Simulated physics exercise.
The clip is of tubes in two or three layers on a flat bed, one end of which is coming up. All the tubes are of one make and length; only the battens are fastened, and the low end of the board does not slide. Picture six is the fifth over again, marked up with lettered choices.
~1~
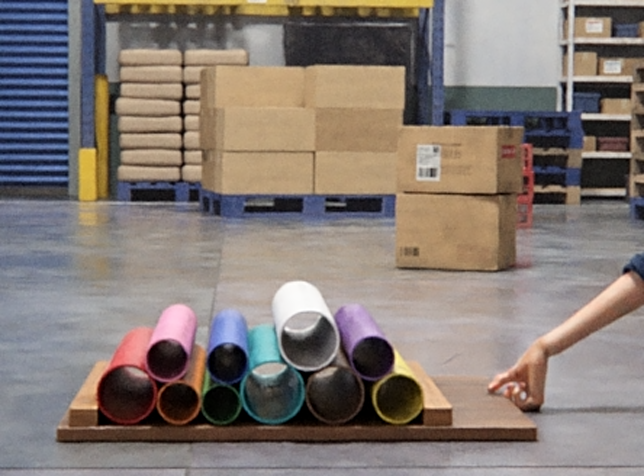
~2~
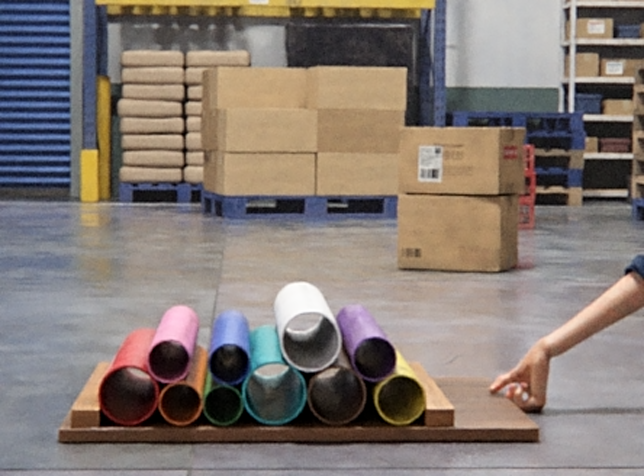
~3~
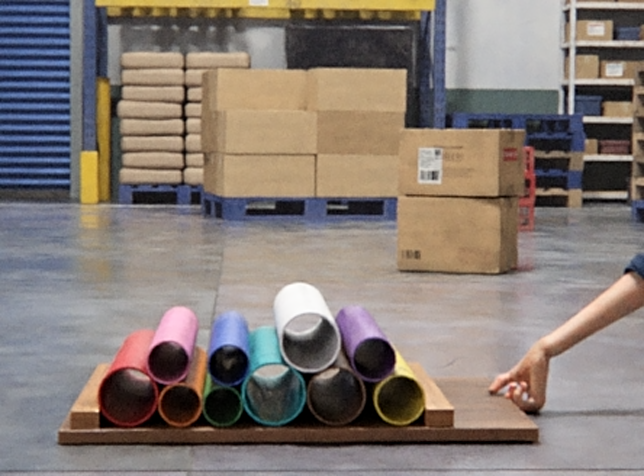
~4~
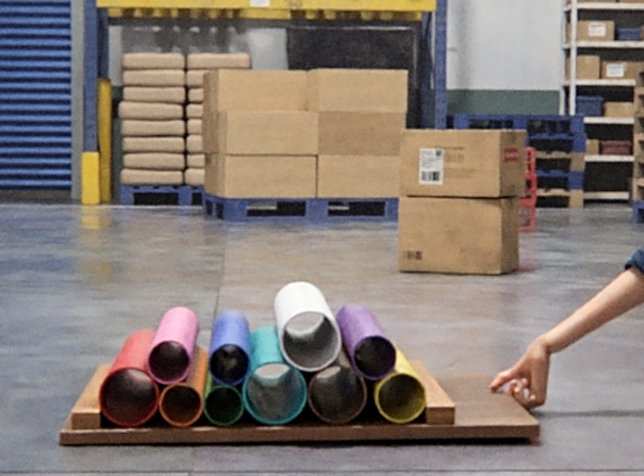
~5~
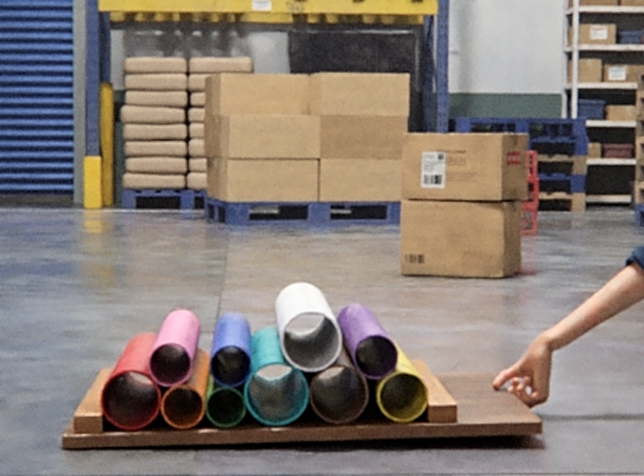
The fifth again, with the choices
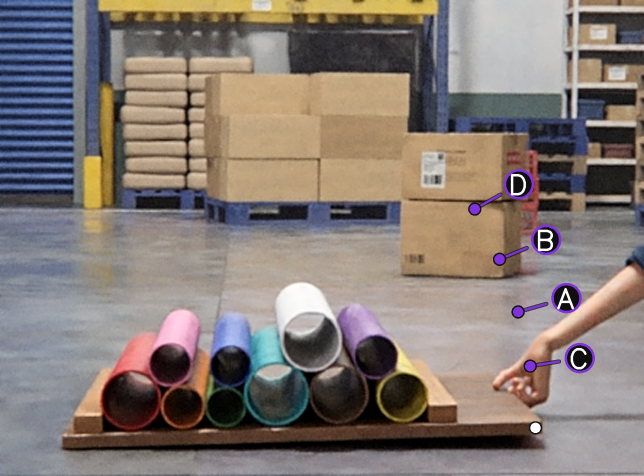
A hand reaching in from the right grips the end of a brown board and raises it very slightly off a grey warehouse floor, seen from low in front. On the board, between two wooden battens, lie red, orange, green, teal, brown and yellow tubes, with pink, blue, white and purple ones above. The tubes keep their places, while the view shifts slightly against the stacked boxes behind.
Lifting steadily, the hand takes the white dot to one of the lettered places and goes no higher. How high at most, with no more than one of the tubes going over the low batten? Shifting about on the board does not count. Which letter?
Raise it to D.
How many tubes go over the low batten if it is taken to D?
At D the number is none.
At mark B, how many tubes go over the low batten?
At B the number is none.
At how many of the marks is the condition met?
Four of them.
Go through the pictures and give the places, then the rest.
In the first picture, blue tube (228, 363); purple tube (373, 357); white tube (309, 340).
In the second picture, white tube (311, 341); board (295, 398).
In the third picture, board (295, 398); brown tube (336, 395); yellow tube (400, 399); blue tube (229, 365).
In the fourth picture, board (296, 397); red tube (129, 396); orange tube (181, 404).
In the fifth picture, board (299, 398); red tube (131, 400); orange tube (183, 406).
On the marked copy, A at (518, 312); B at (499, 259); C at (530, 366); D at (475, 209); the white dot at (536, 428).
Following D. Soon after the start, board at 17°.
Later, board at 30°.
In the end, board at 30°, none over the low batten.
As for the rest, A none over the low batten; B none over the low batten; C none over the low batten.
